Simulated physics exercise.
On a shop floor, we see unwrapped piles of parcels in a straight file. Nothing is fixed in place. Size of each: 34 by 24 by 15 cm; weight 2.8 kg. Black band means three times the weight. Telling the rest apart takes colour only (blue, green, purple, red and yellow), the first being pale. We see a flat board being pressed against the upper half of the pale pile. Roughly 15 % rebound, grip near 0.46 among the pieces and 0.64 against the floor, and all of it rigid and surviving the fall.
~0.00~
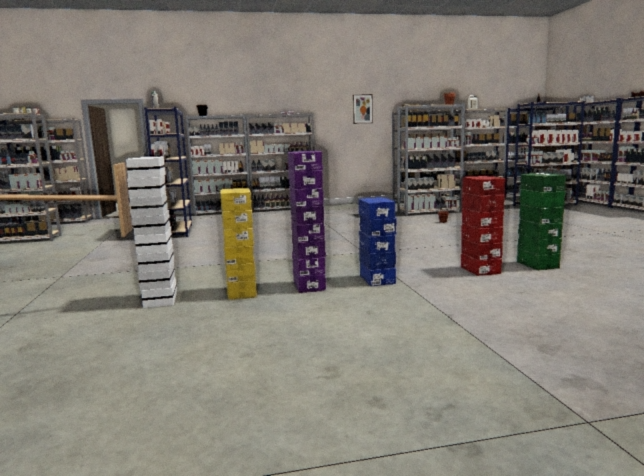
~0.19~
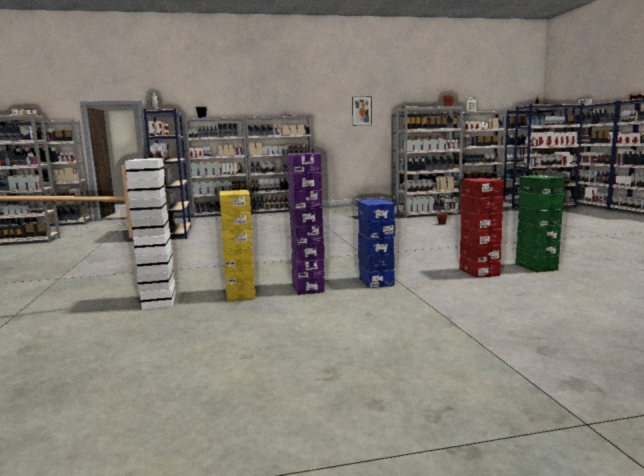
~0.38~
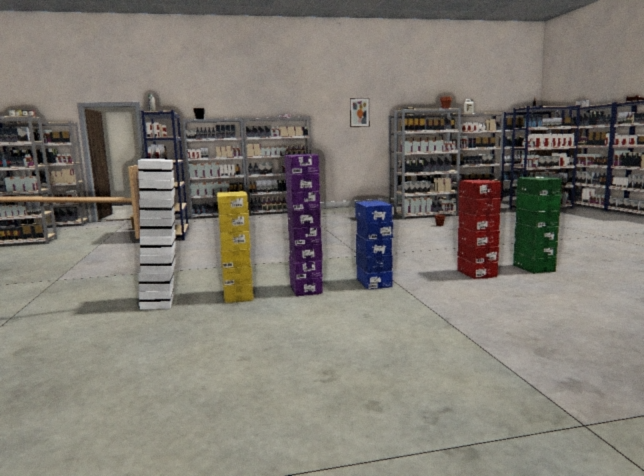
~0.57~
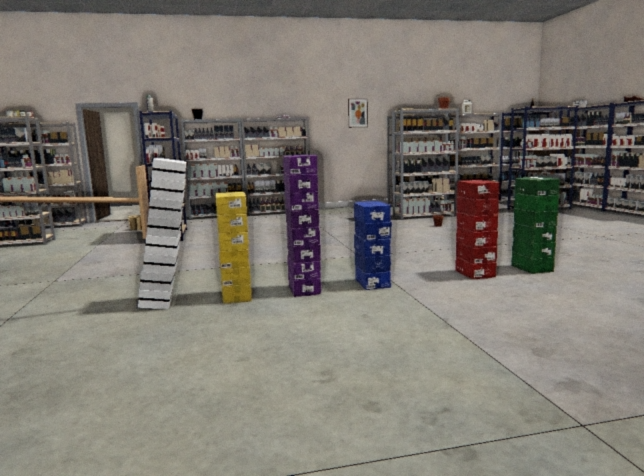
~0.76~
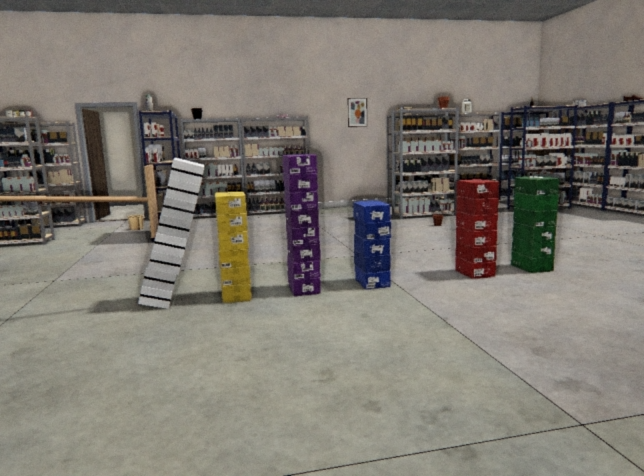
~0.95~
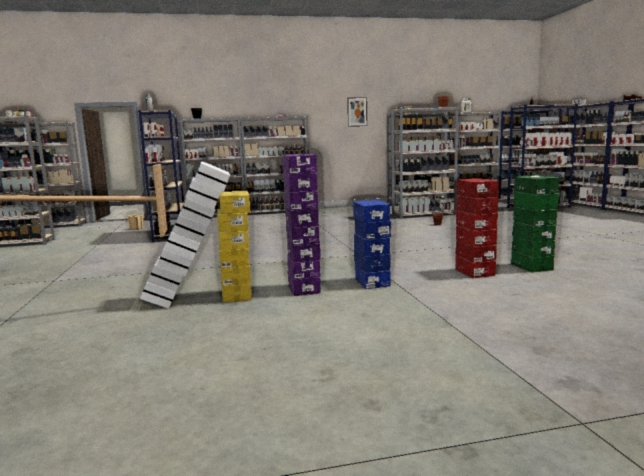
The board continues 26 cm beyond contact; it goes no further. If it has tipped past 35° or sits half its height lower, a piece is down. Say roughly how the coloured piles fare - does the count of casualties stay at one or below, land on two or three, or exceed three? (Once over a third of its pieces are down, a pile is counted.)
It lands on two or three.
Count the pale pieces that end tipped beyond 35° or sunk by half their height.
The number you get is 8.
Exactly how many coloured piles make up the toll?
3.
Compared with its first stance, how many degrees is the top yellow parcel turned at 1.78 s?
Tilt: Approx. 5°.
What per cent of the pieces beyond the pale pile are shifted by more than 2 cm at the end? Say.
Displaced: 60 %.
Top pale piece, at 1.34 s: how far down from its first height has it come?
20 cm.
By 1.34 s, 8 of the pale pile down; none of the 31 other parcels down, 14 disturbed; top yellow parcel tilted 19°; top purple parcel moved 33 mm.
By 1.78 s, 8 of the pale pile down; 13 of the 31 other parcels down; top purple parcel tilted 51°, 24 cm lower; top blue parcel tilted 12°.
When it is over (3.5 s), 8 of the pale pile down; 16 of the 31 other parcels down; top purple parcel upside down; top blue parcel on its side. Wrecked, blue, purple and yellow. In pixels of the last frame, middles, top purple parcel near (330, 214), top blue parcel near (455, 262).
